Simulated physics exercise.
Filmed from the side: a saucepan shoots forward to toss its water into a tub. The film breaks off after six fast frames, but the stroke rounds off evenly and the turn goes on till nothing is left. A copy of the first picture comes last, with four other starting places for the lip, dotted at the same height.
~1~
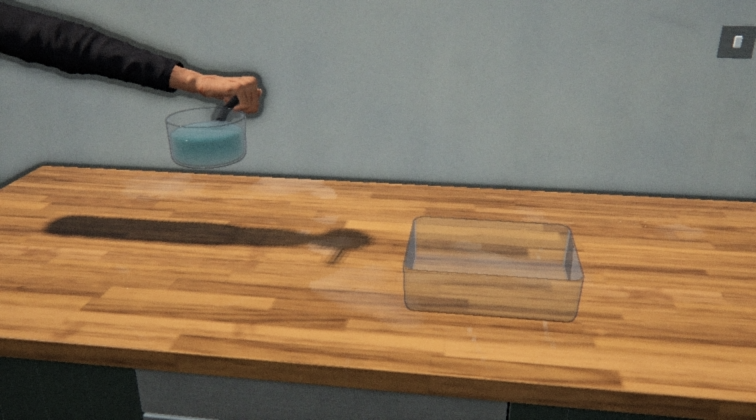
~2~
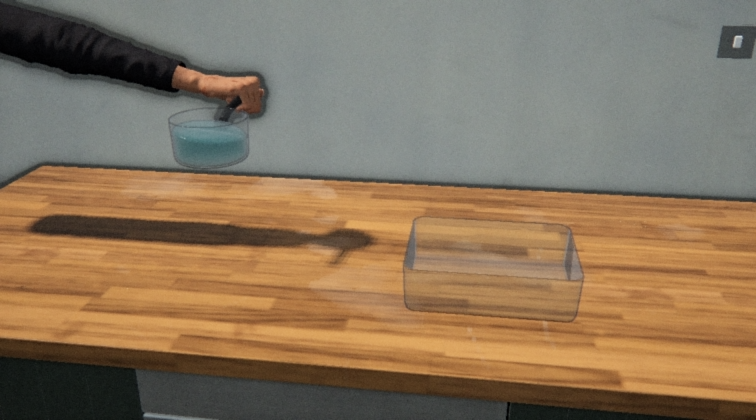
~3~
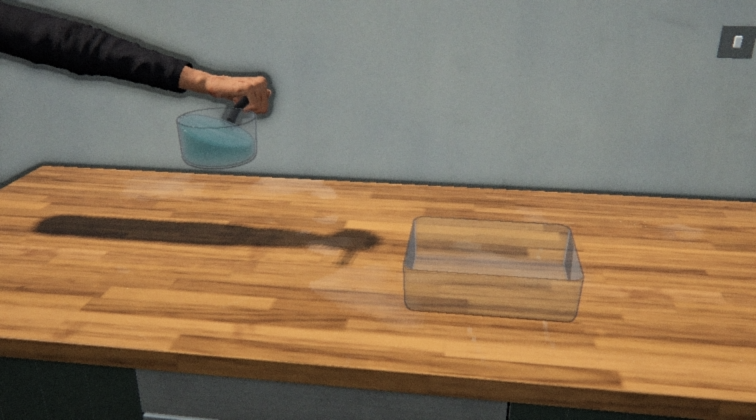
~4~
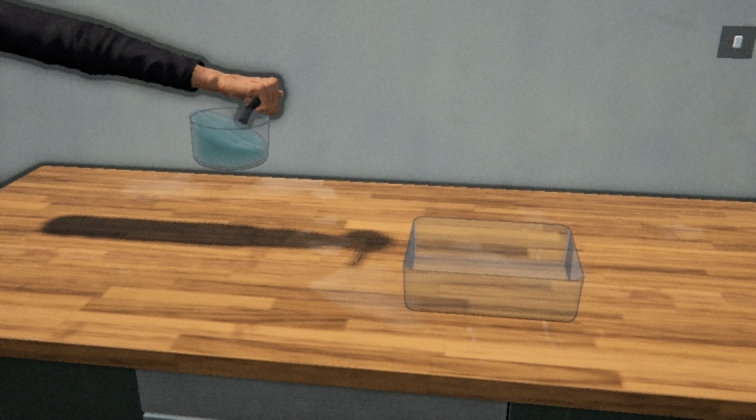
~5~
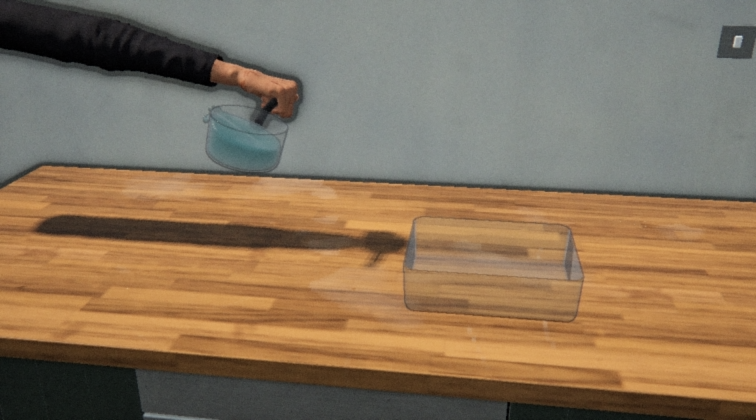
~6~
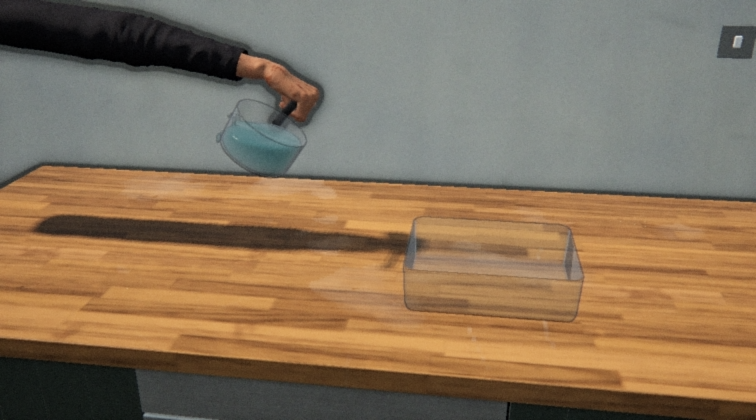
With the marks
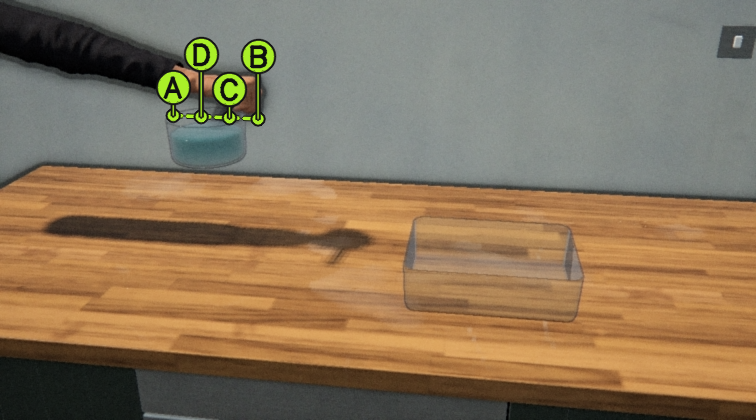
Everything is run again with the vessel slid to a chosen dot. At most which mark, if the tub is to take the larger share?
B will do.
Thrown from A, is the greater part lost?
Yes.
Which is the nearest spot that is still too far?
That would be C.
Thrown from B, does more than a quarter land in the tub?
Yes, it does.
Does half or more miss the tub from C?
Yes.
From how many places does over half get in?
One.
On the marked copy, A at (173, 115); B at (258, 118); C at (229, 117); D at (201, 116).
For spot A, about 0 % lands in the tub, 100 % falls short.
For spot B, about 65 % lands in the tub, 21 % falls short and 14 % goes beside or beyond.
For spot C, about 15 % lands in the tub, 82 % falls short and 3 % goes beside or beyond.
For spot D, about 0 % lands in the tub, 98 % falls short.
